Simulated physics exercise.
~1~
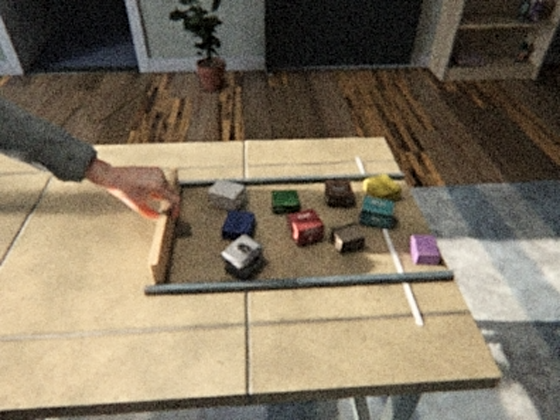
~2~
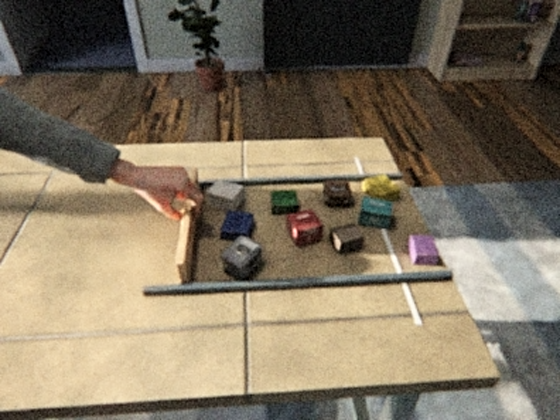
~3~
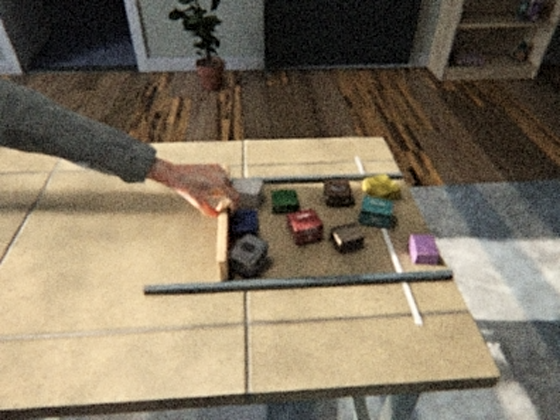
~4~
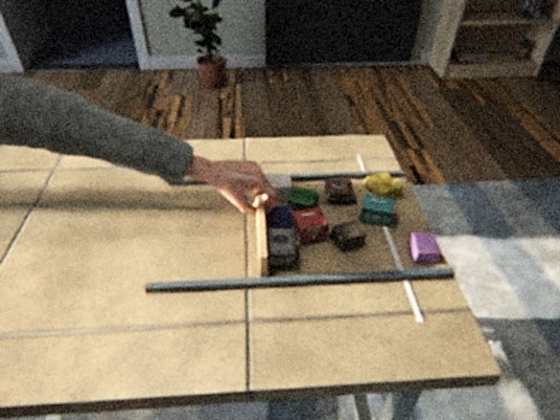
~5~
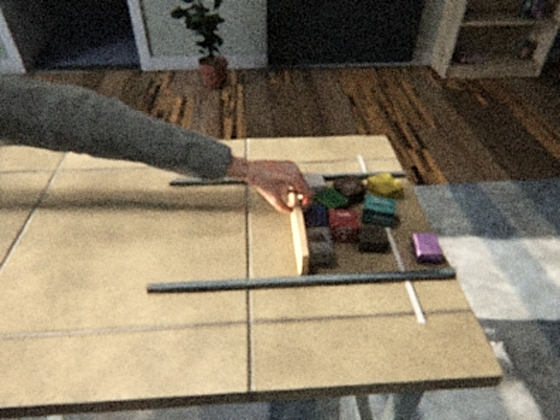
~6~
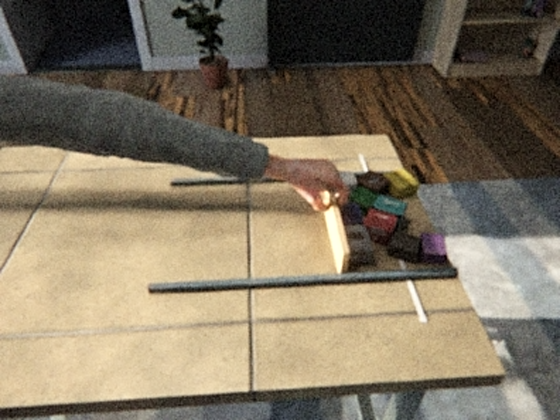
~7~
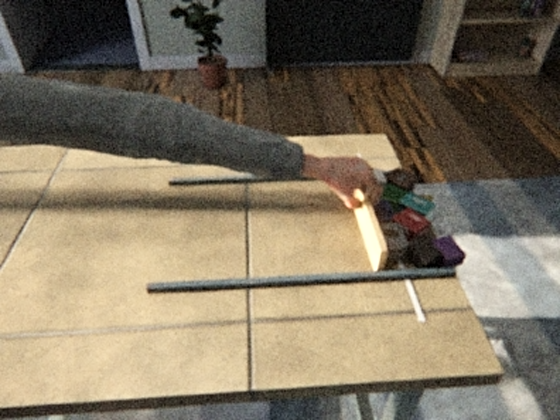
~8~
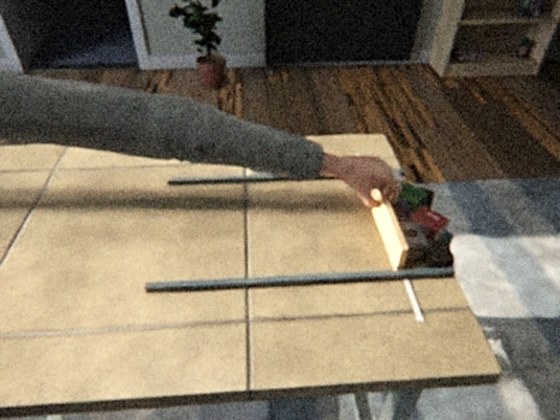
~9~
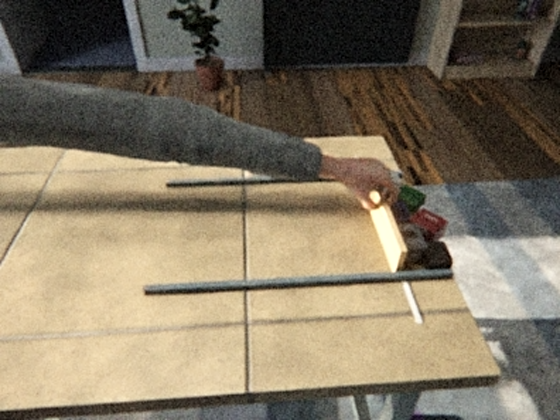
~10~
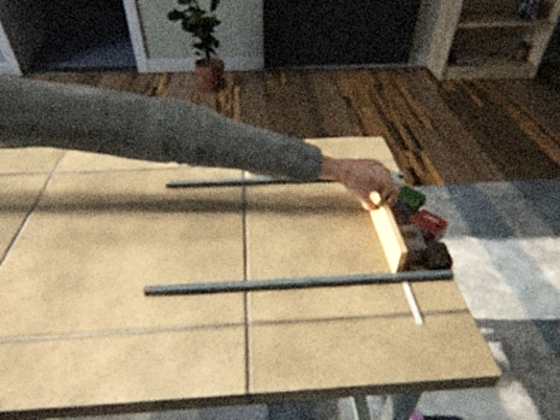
A hand pushed a wooden board rightward across a tabletop between two dark rails, sweeping a scatter of small colourful blocks toward the edge, where several, including the yellow, turquoise and purple ones, dropped off before the board stopped with a few still bunched against it.
